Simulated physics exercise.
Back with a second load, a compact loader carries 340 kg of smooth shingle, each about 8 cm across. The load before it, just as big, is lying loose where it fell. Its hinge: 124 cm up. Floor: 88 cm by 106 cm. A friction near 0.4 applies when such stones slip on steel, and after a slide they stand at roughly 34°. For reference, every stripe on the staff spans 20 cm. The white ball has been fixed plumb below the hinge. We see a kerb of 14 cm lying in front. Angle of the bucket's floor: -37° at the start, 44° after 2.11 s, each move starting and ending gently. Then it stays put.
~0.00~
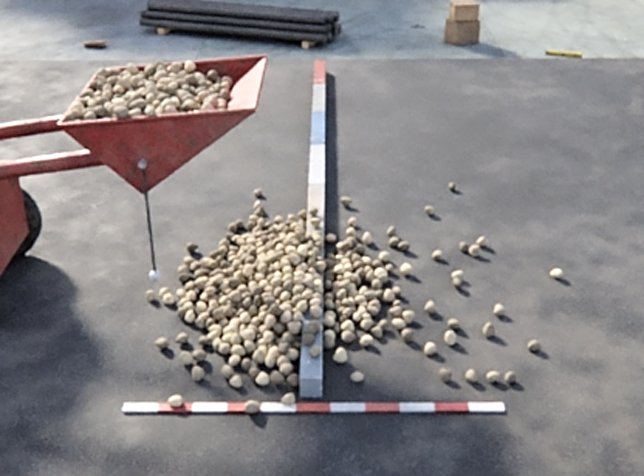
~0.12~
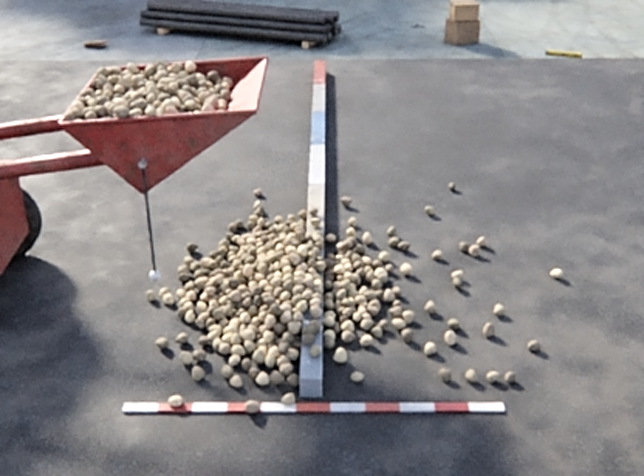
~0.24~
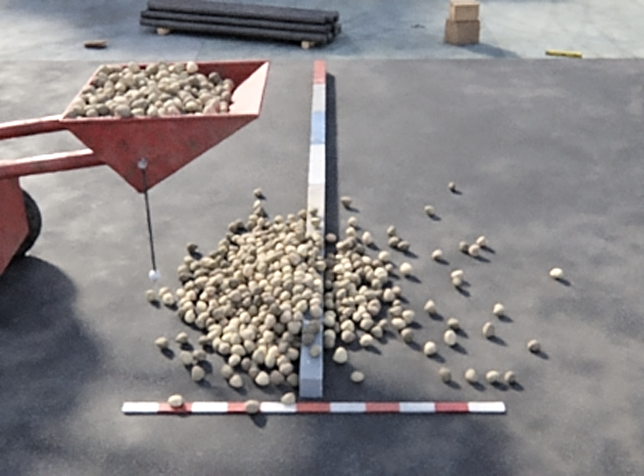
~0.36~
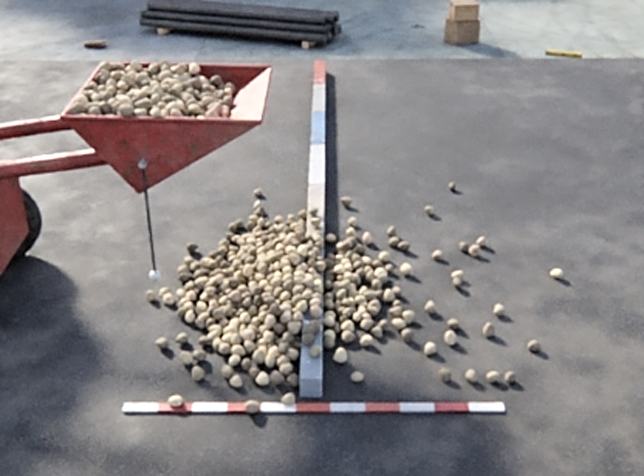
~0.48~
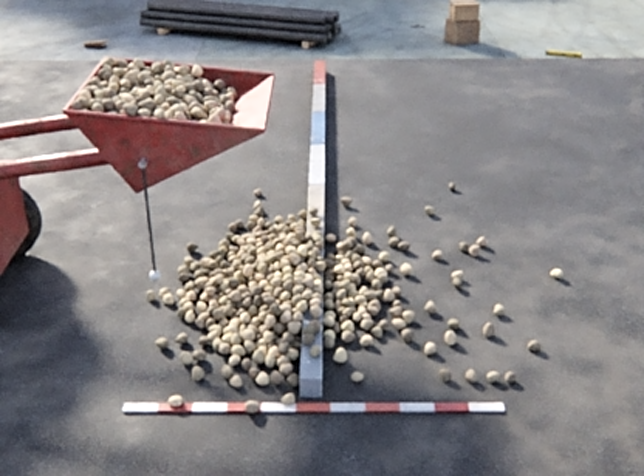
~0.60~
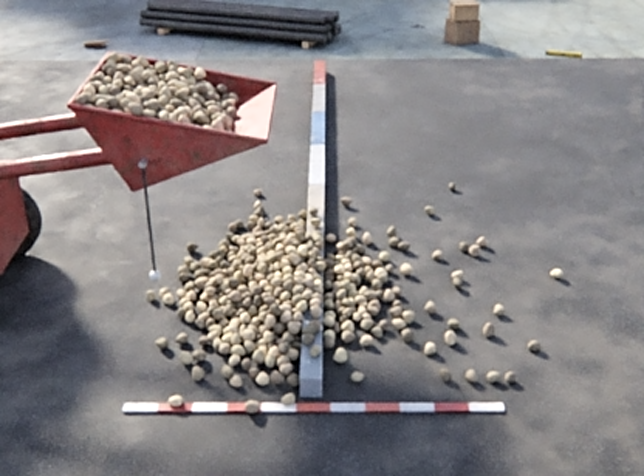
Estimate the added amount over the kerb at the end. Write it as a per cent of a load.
Roughly 41 per cent of a load.
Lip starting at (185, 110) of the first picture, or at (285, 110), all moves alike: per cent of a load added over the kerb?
Around 0 percent, then around 75 percent.
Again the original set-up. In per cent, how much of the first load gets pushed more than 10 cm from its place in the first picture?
20 per cent.
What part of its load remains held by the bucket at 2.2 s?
Roughly 5 per cent remains inside.
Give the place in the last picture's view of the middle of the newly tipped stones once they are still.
I'd put their centre close to (297, 274).
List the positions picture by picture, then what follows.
In the first picture, lip at (255, 110), floor tilted -37°, highest stones at (167, 73). The earlier load is highest near (292, 257), 26 cm above ground level, 81 % on this side of the kerb, 19 % over the kerb.
In the second picture, the bucket is at -36°, its lip at (256, 111); the top of the load is at (159, 75); the stones move at 0.0 m/s on average.
In the third picture, lip at (258, 116), floor tilted -34°, highest stones at (153, 74); the stones move at 0.1 m/s on average.
In the fourth picture, lip at (261, 122), floor tilted -31°, highest stones at (129, 75); the stones move at 0.1 m/s on average.
In the fifth picture, the bucket is at -26°, its lip at (264, 131); the top of the load is at (112, 73); the stones move at 0.2 m/s on average.
In the sixth picture, the bucket is at -21°, its lip at (267, 142); the top of the load is at (114, 67); the stones move at 0.2 m/s on average.
After 1.6 s the floor is at 31°; in per cent of one load, 86 in the bucket, 95 on this side of the kerb, 19 over the kerb; the foremost stones are at (498, 283).
After 2.2 s the floor is at 44°; in per cent of one load, 7 in the bucket, 148 on this side of the kerb, 45 over the kerb; the foremost stones are at (498, 283).
After 2.6 s the floor is at 44°; in per cent of one load, 0 in the bucket, 144 on this side of the kerb, 56 over the kerb; the foremost stones are at (504, 291).
After 5.1 s the floor is at 44°; in per cent of one load, 0 in the bucket, 140 on this side of the kerb, 60 over the kerb; the foremost stones are at (509, 276). Net gain over the kerb, 41.
